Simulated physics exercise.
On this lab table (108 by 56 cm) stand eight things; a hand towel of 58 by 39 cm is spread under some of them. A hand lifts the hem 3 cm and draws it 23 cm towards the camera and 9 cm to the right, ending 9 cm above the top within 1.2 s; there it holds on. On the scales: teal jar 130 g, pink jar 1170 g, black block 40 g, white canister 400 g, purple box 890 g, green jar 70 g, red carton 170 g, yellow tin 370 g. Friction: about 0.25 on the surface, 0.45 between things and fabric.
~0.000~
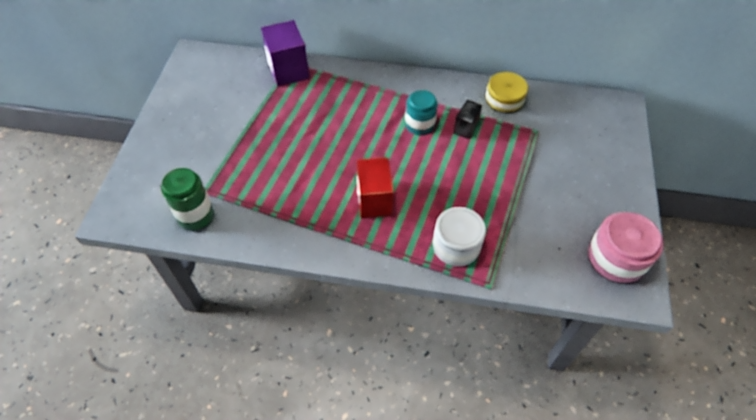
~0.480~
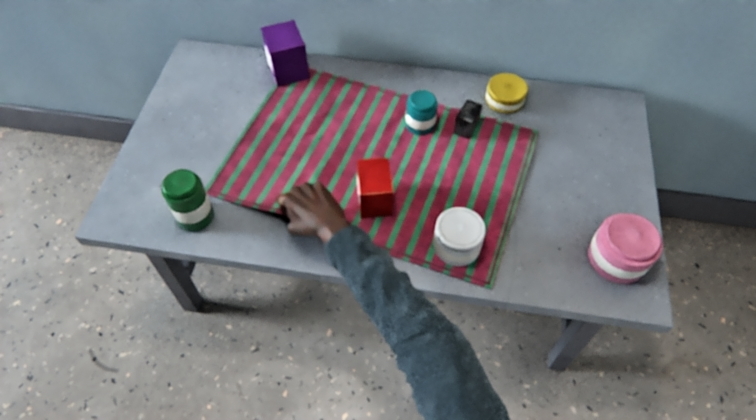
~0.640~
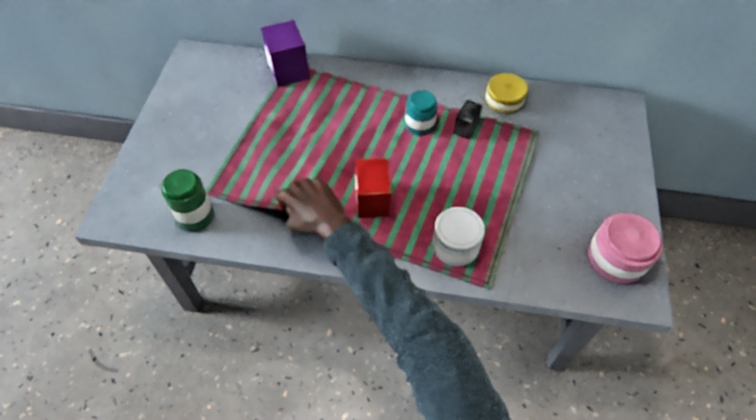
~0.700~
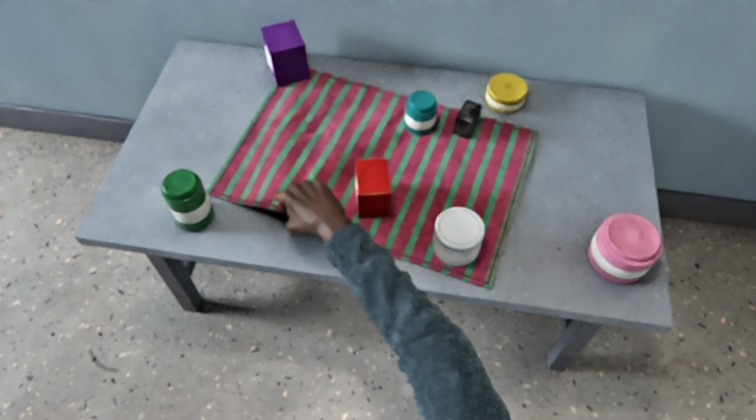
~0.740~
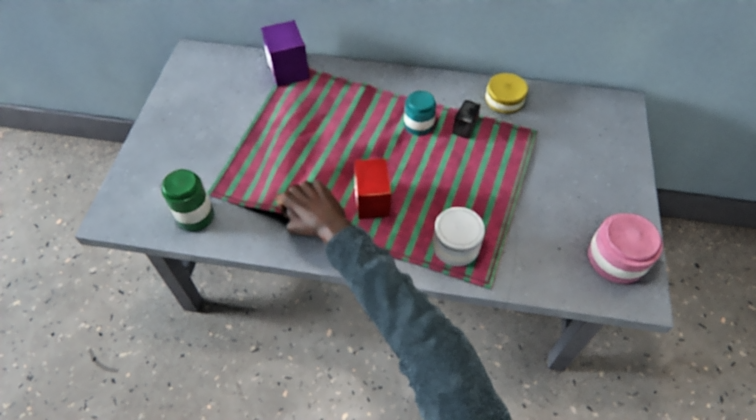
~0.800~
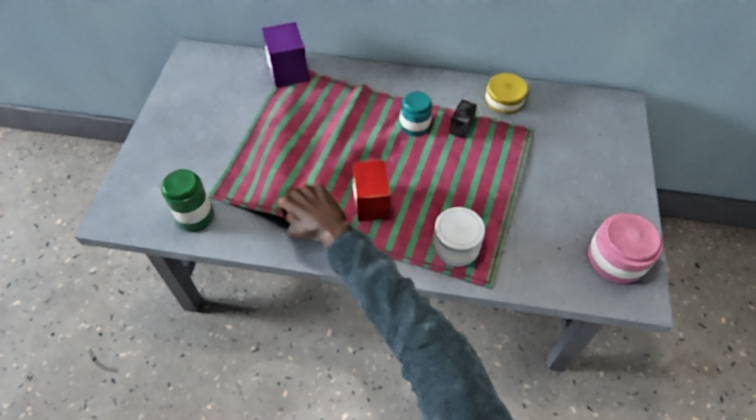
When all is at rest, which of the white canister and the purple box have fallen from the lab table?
In order: The white canister stays on; the purple box keeps to the top.
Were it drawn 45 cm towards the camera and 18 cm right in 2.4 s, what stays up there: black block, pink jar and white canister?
In that case: Black block drops off, pink jar stays up, white canister drops off.
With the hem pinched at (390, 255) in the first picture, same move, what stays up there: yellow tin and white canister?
In that case: Yellow tin remains, white canister falls off.
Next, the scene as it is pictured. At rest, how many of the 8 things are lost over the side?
I count 1.
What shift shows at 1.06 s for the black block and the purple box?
Black block 6 cm, purple box 8 cm.
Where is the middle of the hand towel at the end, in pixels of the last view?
Near (325, 244).
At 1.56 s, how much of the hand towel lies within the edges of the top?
Some 85 per cent of it.
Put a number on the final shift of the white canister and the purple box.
White canister 4 cm, purple box 25 cm.
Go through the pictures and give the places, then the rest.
In the first picture, white canister (461, 227); purple box (283, 35); hand towel corners (539, 132) (492, 289).
In the second picture, hand towel corners (539, 132) (492, 289); grip (291, 218).
In the third picture, hand towel corners (539, 132) (491, 289); grip (290, 214).
In the fourth picture, hand towel corners (538, 132) (491, 289); grip (291, 216).
In the fifth picture, hand towel corners (537, 131) (491, 289); grip (291, 217).
In the sixth picture, white canister (460, 227); purple box (283, 37); hand towel corners (534, 130) (493, 289); grip (291, 221).
After 1.1 s, 100 % of the hand towel is still over the top; purple box 8 cm off its start, teal jar 7 cm off its start, black block 6 cm off its start.
After 1.3 s, 90 % of the hand towel is still over the top; purple box 16 cm off its start, white canister 1 cm off its start, teal jar 15 cm off its start.
After 1.6 s, 85 % of the hand towel is still over the top; purple box 23 cm off its start at (282, 117), white canister 2 cm off its start at (462, 238), teal jar 21 cm off its start at (341, 150).
After 1.8 s, 75 % of the hand towel is still over the top; purple box 27 cm off its start, white canister 4 cm off its start, teal jar 23 cm off its start.
After 3.4 s, 75 % of the hand towel is still over the top; purple box 27 cm off its start at (281, 130), white canister 5 cm off its start at (454, 250), red carton over the edge, teal jar 23 cm off its start at (341, 164).
